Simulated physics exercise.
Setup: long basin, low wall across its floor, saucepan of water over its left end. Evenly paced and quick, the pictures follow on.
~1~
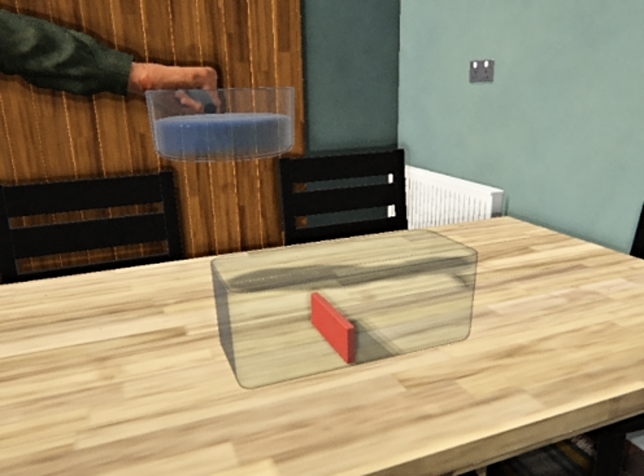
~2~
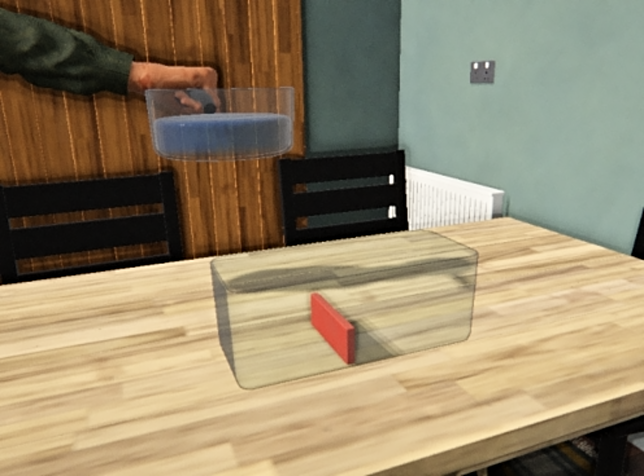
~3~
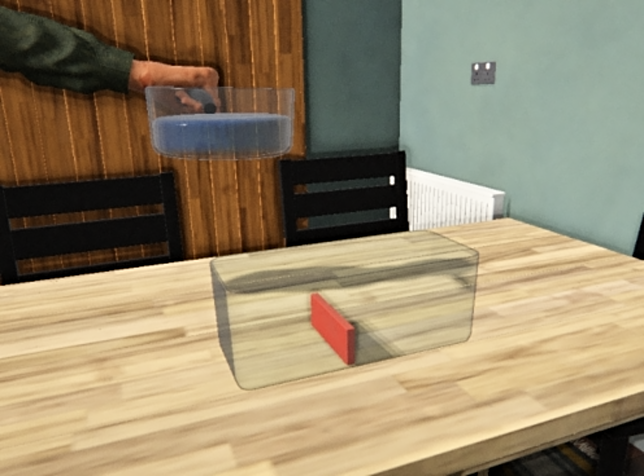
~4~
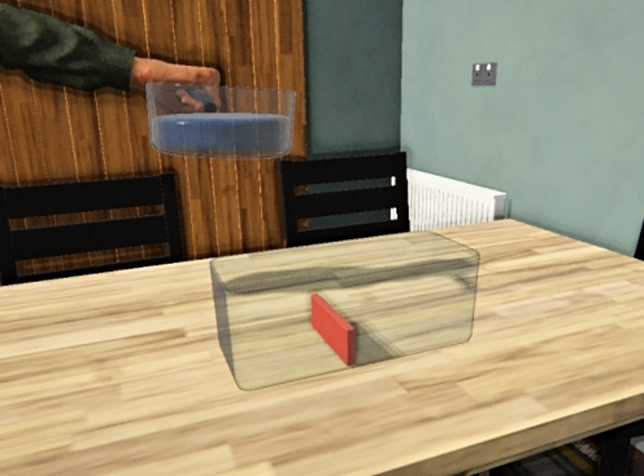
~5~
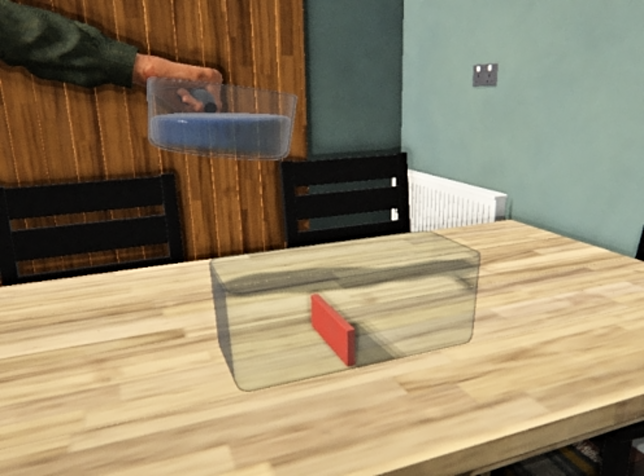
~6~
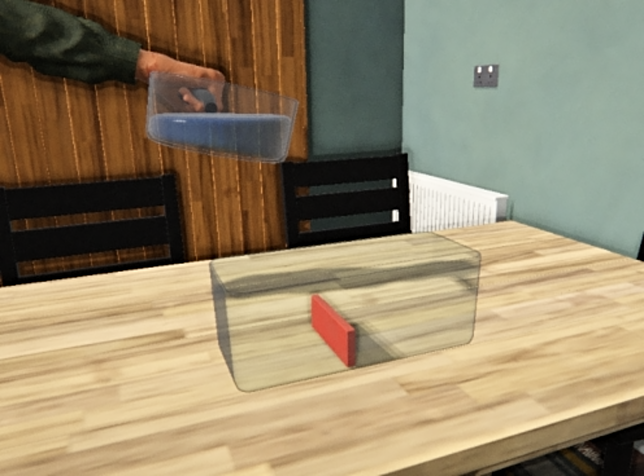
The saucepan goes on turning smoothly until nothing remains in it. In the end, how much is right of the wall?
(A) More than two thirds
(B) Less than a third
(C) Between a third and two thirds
C, between a third and two thirds.
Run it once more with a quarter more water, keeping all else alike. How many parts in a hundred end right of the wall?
70 per cent.
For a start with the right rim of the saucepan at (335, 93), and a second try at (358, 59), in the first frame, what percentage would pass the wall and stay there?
Roughly 95 per cent, then roughly 95 per cent.
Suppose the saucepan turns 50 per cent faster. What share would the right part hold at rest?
It comes to some 55 per cent.
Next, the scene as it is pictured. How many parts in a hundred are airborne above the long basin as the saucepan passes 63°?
That comes to near 35 percent.
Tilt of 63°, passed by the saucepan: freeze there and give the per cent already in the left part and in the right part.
I'd put the left part near 0 per cent and the right part near 5.
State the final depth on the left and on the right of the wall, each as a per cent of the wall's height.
30 left, 30 right, give or take.
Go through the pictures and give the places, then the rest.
The first picture shows tilt 0°; pouring edge (289, 90); surface from (153, 121) to (286, 116); the long basin's rim runs from (219, 276) to (452, 241); the wall's top is at (331, 310).
The second picture shows tilt 1°; pouring edge (289, 90); surface from (153, 121) to (285, 116).
The third picture shows tilt 2°; pouring edge (290, 92); surface from (152, 120) to (286, 116).
The fourth picture shows tilt 5°; pouring edge (291, 95); surface from (152, 119) to (286, 117).
The fifth picture shows tilt 8°; pouring edge (292, 99); surface from (151, 118) to (286, 117).
The sixth picture shows tilt 13°; pouring edge (293, 104); surface from (150, 117) to (287, 117).
A moment on, the saucepan is tipped part way and 62 per cent is still to pour, 1 is left of the wall and 4 right of it.
Next, the saucepan is tipped on its side and 15 per cent is still to pour, 12 is left of the wall and 56 right of it.
Then the saucepan is tipped on its side and 1 per cent is still to pour, 35 is left of the wall and 59 right of it.
Later the saucepan is tipped on its side and 0 per cent is still to pour, 39 is left of the wall and 60 right of it.
In the end 39 per cent lies left of the wall, 60 right of it and 1 outside.
